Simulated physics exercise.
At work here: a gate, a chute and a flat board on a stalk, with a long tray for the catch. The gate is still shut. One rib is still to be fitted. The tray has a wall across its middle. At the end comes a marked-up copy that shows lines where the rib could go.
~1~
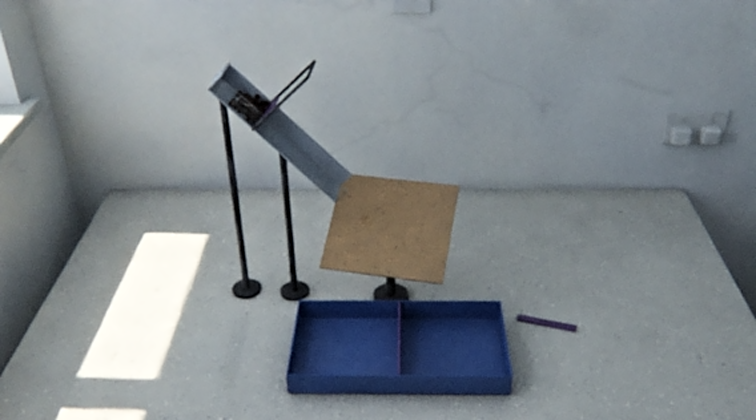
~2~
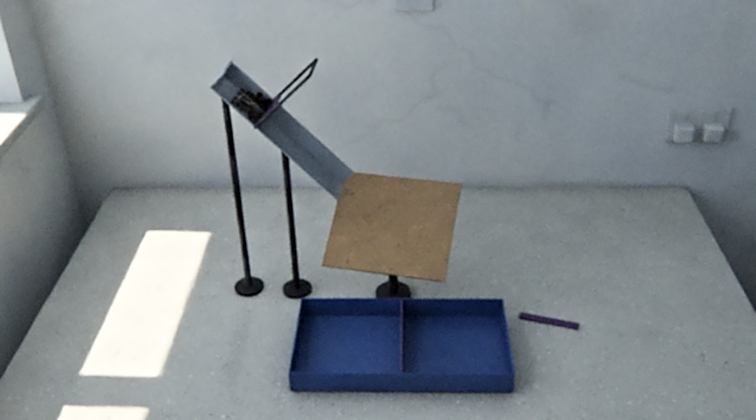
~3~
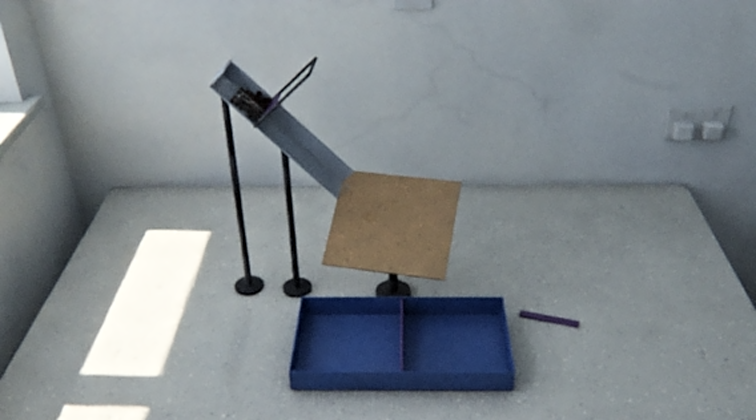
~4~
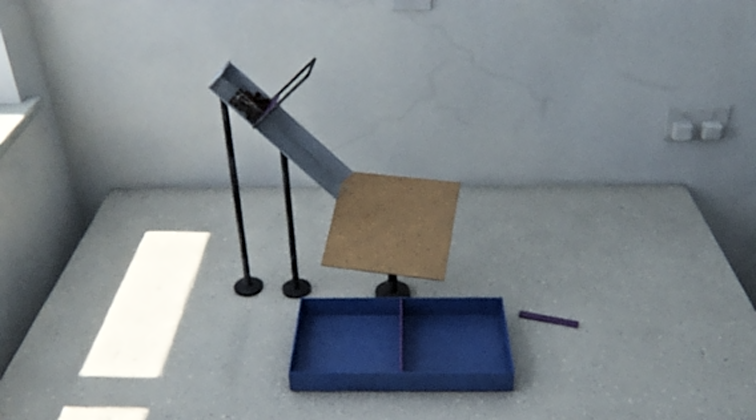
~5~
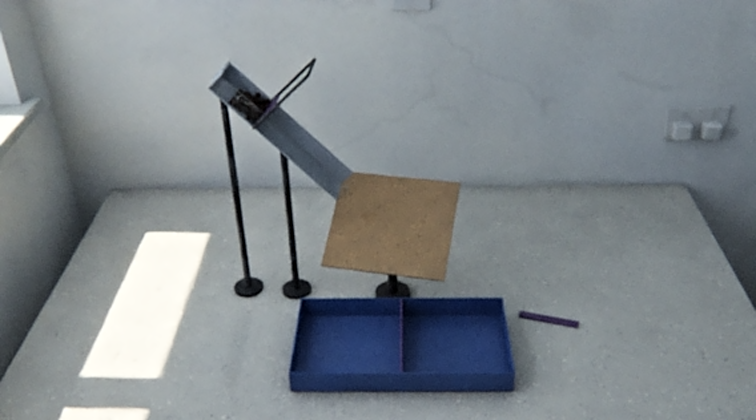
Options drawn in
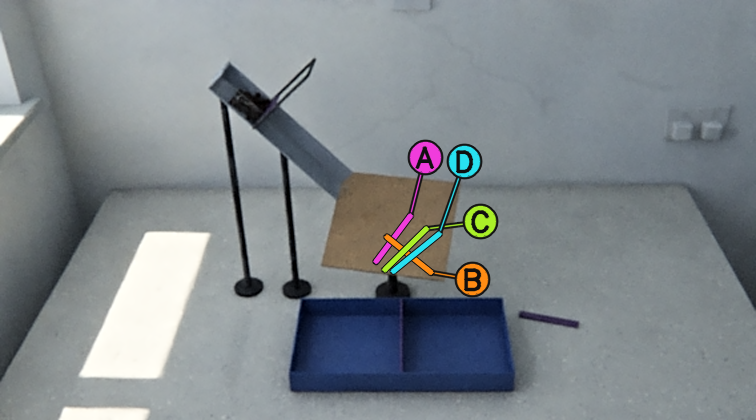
The clip shows a sloping chute with dark contents behind a closed gate, set above a tilted brown board on a stalk and a blue tray with a dividing wall; apart from slight camera shake, nothing visibly moves.
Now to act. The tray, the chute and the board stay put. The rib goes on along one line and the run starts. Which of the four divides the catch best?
Go for B.
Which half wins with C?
Left.
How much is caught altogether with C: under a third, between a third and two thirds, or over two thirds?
It is over two thirds.
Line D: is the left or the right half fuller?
More lands on the left.
On the marked copy, line A from (410, 215) to (376, 261); line B from (386, 236) to (431, 272); line C from (426, 228) to (384, 269); line D from (439, 233) to (393, 271).
If A is chosen, of what is caught, all but a few in the left half, a small share in the right.
If B is chosen, of what is caught, close to half in the left half, close to half in the right.
If C is chosen, of what is caught, all but a few in the left half, a small share in the right.
If D is chosen, of what is caught, all but a few in the left half, a small share in the right.
